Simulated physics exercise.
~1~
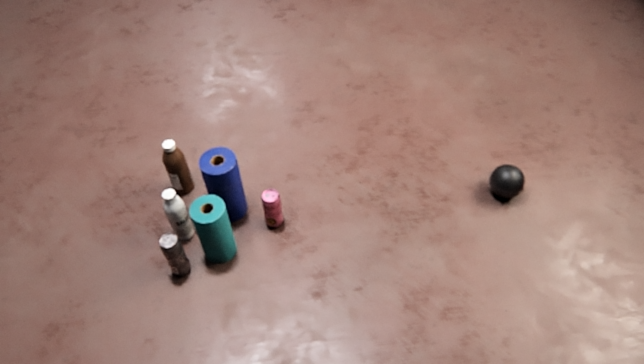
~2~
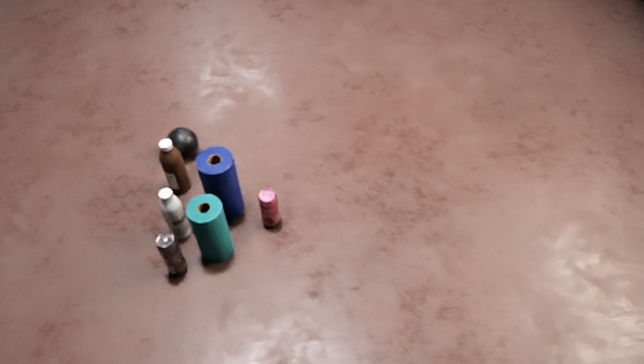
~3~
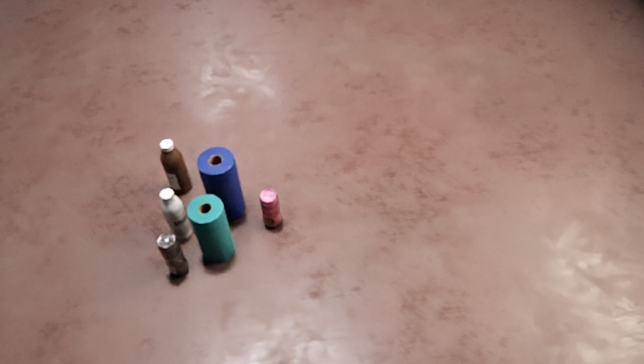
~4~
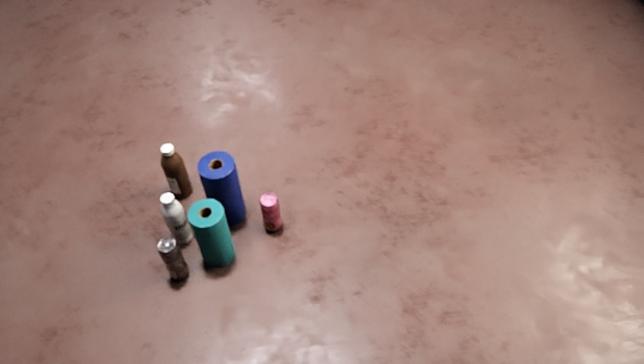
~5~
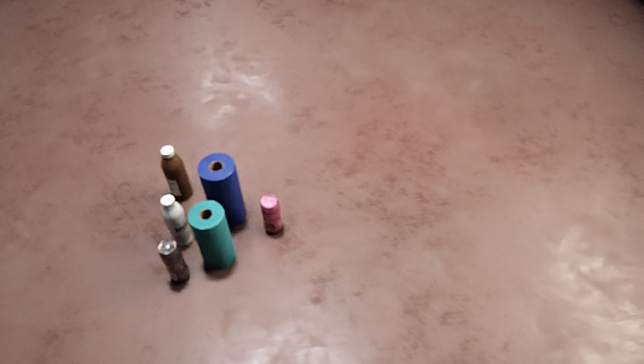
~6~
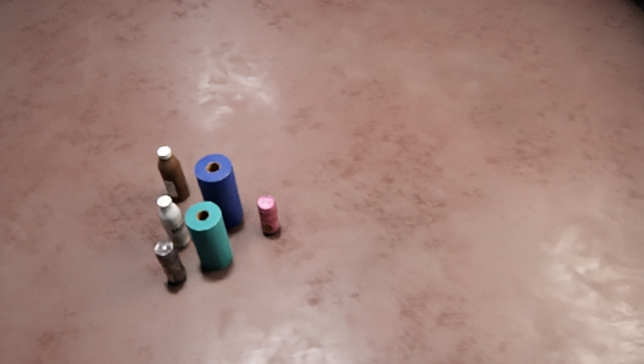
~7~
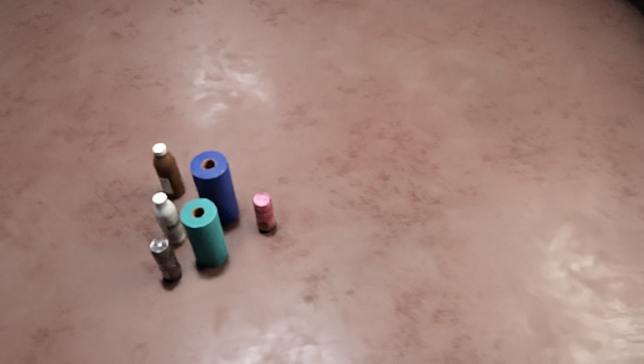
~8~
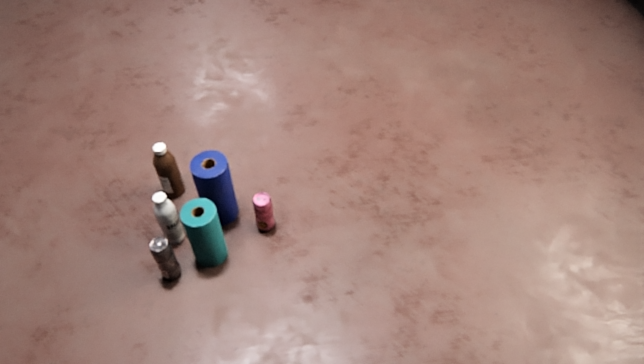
A black ball sits alone at the right of a mottled, reddish-brown floor, seen from above by a slightly swaying camera. Left of centre stands a loose group, with a brown bottle and a tall blue roll at the back, a white bottle and a turquoise roll before them, a small dark grey can in front, and a pink can slightly apart on the right. The ball travels left across the floor and appears behind the brown bottle. It then disappears from view. All six standing things stay upright in their places to the end.
